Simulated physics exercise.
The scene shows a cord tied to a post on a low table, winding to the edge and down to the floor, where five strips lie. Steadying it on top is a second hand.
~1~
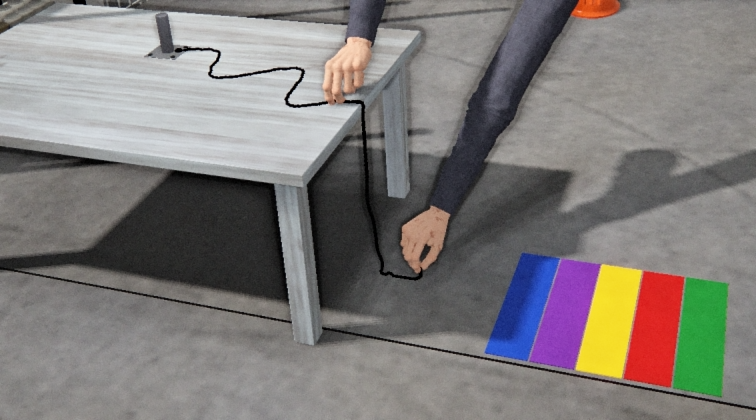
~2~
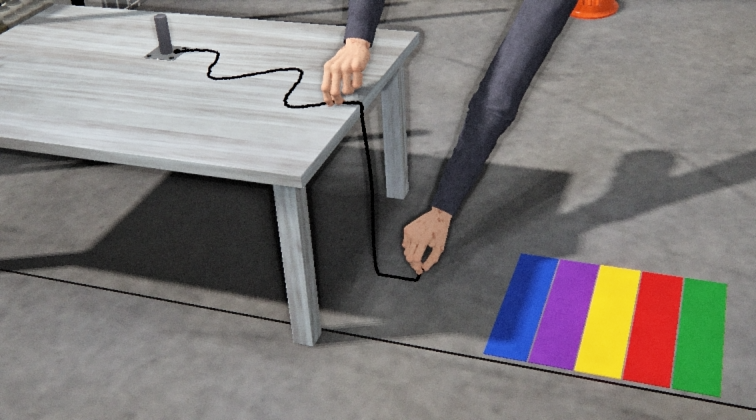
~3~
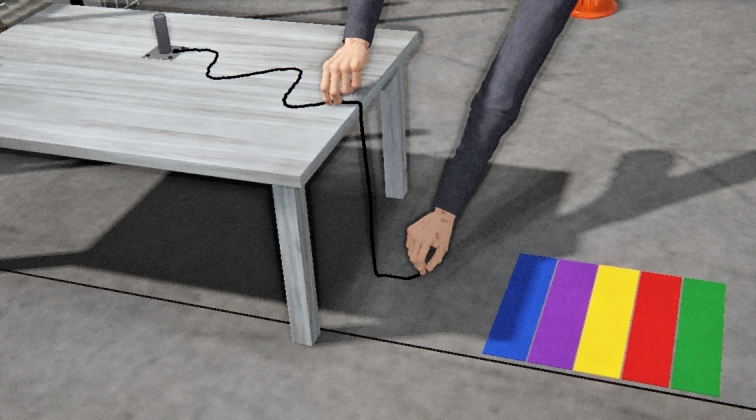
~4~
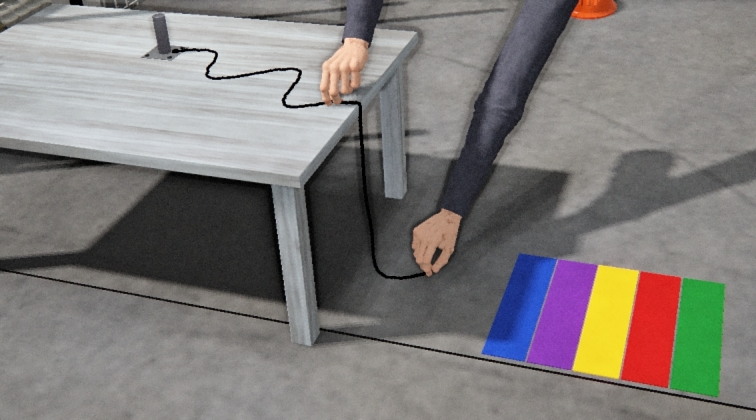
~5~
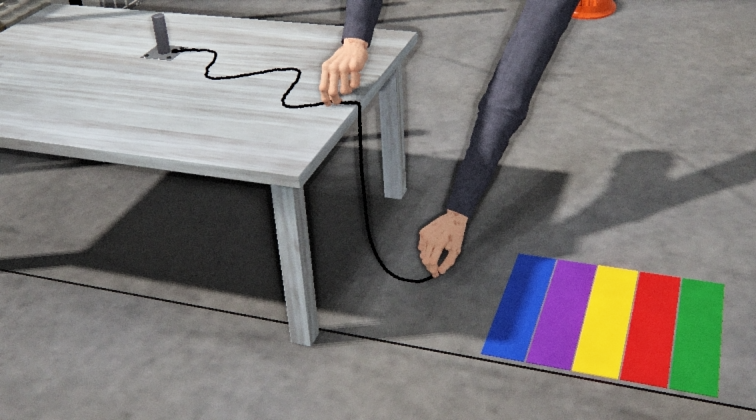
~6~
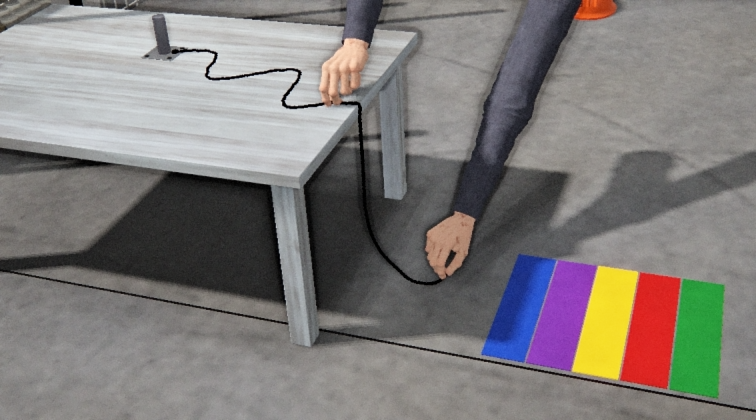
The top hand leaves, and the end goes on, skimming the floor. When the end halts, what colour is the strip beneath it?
Green.
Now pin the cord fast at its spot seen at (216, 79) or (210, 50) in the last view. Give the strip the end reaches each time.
Try 1 - red; try 2 - green.
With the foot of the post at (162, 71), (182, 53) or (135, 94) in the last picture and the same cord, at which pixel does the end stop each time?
You'd find it around (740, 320), then (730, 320), and finally (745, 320).
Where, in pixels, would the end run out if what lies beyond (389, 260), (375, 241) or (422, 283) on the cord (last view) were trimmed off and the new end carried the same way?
Case by case: (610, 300), (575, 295) and (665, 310).
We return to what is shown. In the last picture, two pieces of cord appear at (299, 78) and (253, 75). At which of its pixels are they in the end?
They finish close to (360, 91) and close to (301, 79).
Early on, end near (629, 303); over yellow.
Midway, end near (678, 311); over green.
At the end of the slack, end near (708, 316); over green. Over green.
